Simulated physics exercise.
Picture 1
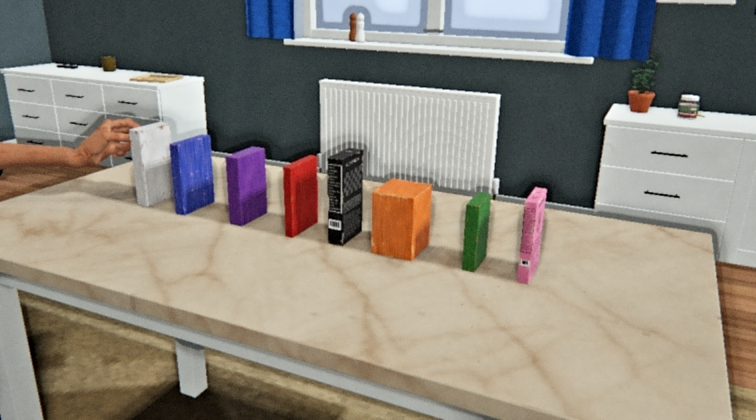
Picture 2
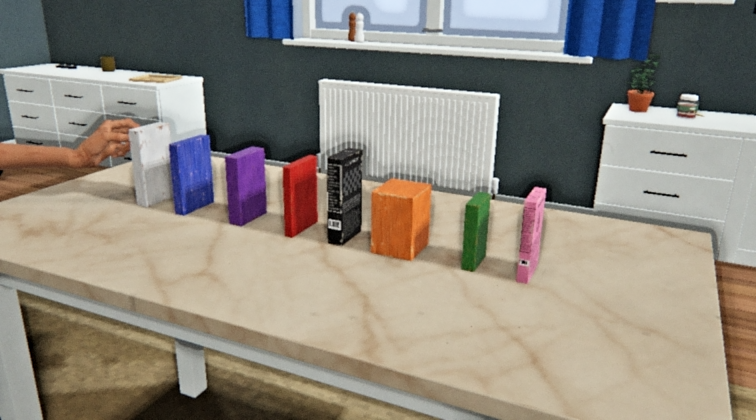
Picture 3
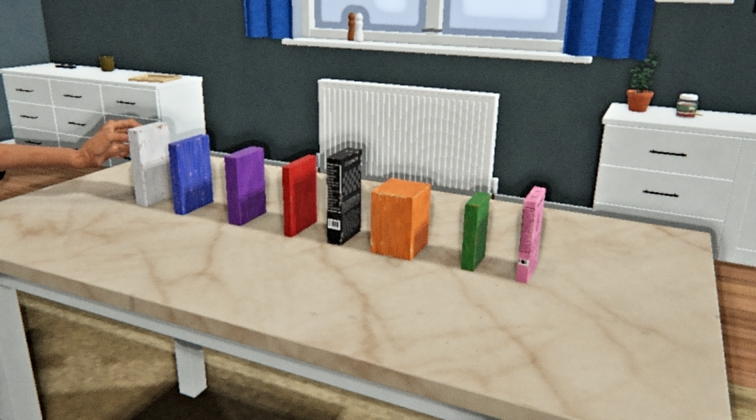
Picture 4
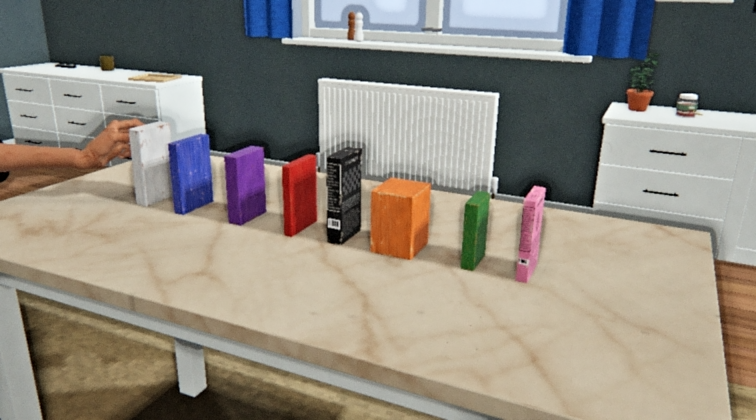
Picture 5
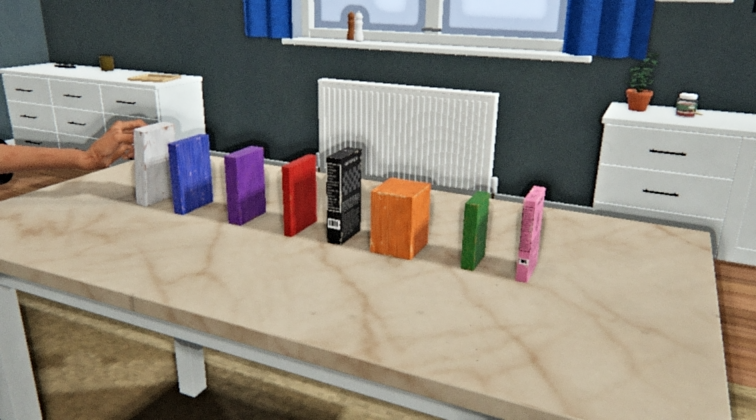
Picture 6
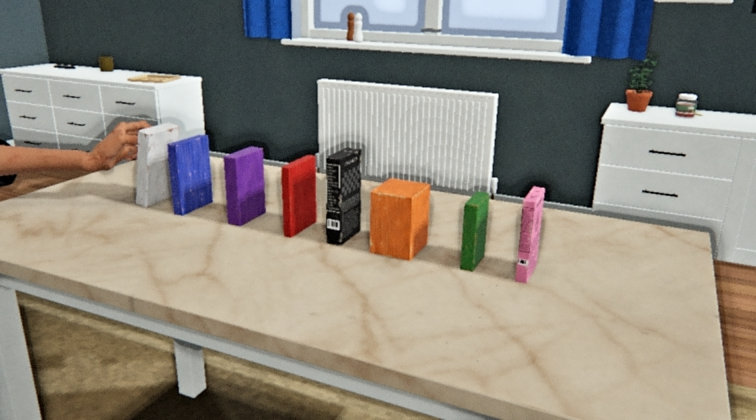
A hand at the left tilts the white board slightly rightward beside a line of upright objects.
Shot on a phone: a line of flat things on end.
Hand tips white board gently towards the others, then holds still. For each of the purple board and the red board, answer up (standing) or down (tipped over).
Purple board - down, red board - down.
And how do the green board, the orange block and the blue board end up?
At the end the green board is standing, the orange block is standing, and the blue board has fallen.
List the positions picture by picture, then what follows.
In the first picture, purple board (247, 186); red board (302, 196).
In the second picture, black packet (345, 196); blue board (193, 175).
In the third picture, green board (476, 231); orange block (401, 218).
In the fourth picture, white board 1° over; black packet (345, 196); blue board (192, 174).
In the fifth picture, white board 6° over; green board (475, 231); orange block (400, 218).
In the sixth picture, white board 11° over; purple board (246, 186); red board (300, 196).
Then, 0.30 s later than the last frame, white board 43° over; blue board tilted by 16°.
Then, 0.50 s later than the last frame, white board 73° over; purple board tilted by 33° near (262, 190); blue board tilted by 68°.
Then, 0.60 s later than the last frame, white board 77° over; purple board tilted by 67° near (278, 205); red board tilted by 30° near (316, 201); blue board on its side.
Then, 0.80 s later than the last frame, white board 77° over; purple board on its side near (281, 211); red board tilted by 55° near (329, 212); blue board on its side.
When it is over, lying over on the table, red board, purple board and blue board; left askew, black packet; the other 2 as before. End places, in pixels of the last picture, purple board near (281, 211), red board near (330, 212).
